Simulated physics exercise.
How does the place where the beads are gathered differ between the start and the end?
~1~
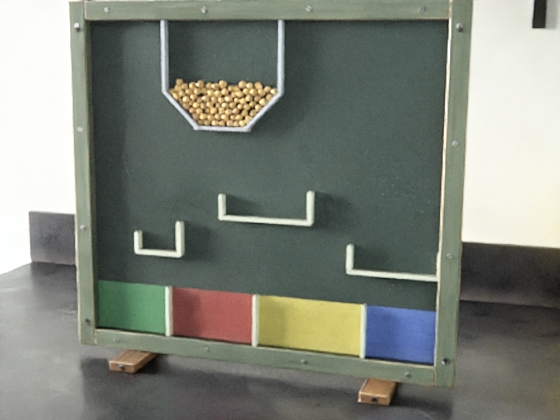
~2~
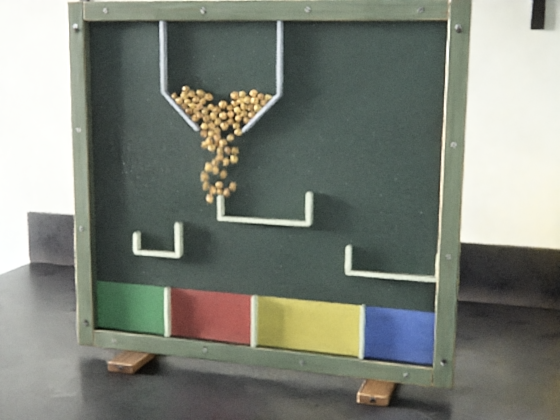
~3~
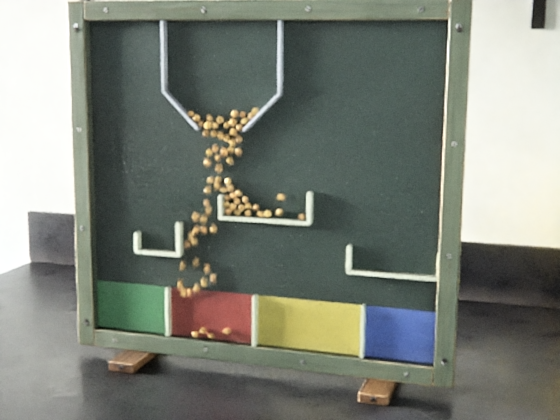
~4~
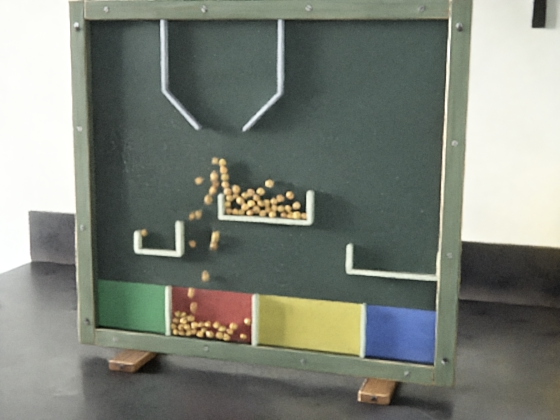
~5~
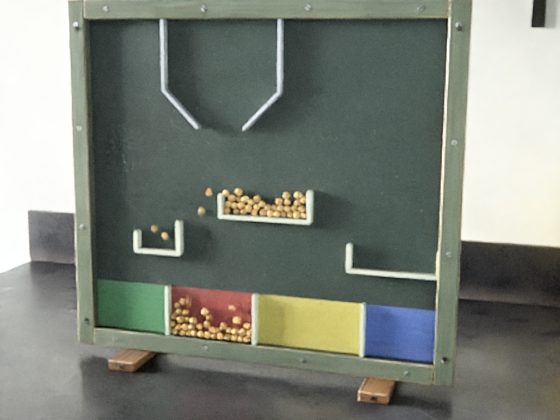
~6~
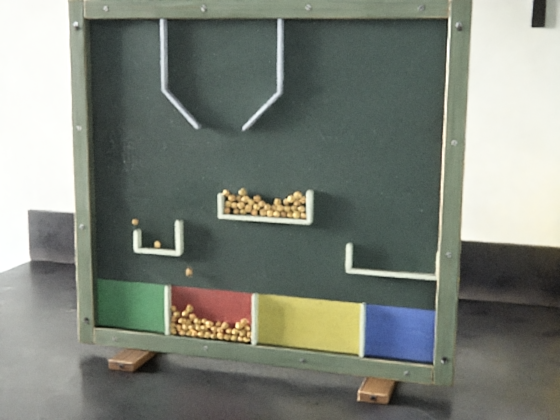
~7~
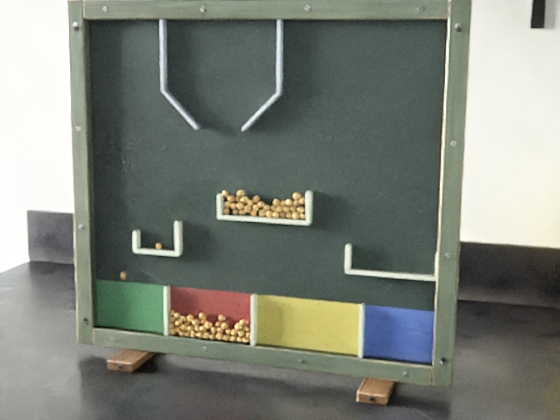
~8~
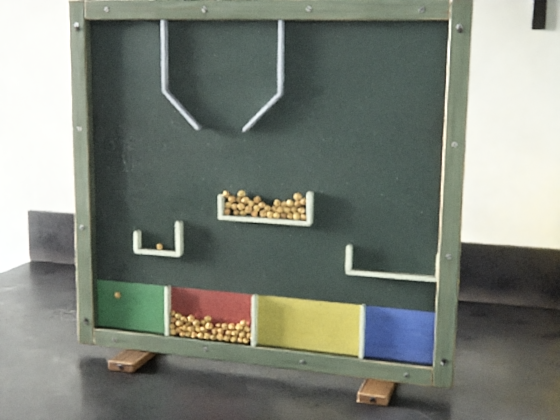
At the start the beads are all heaped together in the hopper at the top. By the end the hopper is empty and nearly all of them lie lower down, split between the red bin and the middle ledge.
Small round beads poured from the hopper at the top of a framed board, some piling onto the middle ledge and others dropping past it. Most ended up split between that ledge and the red bin, with one left on the small left ledge.
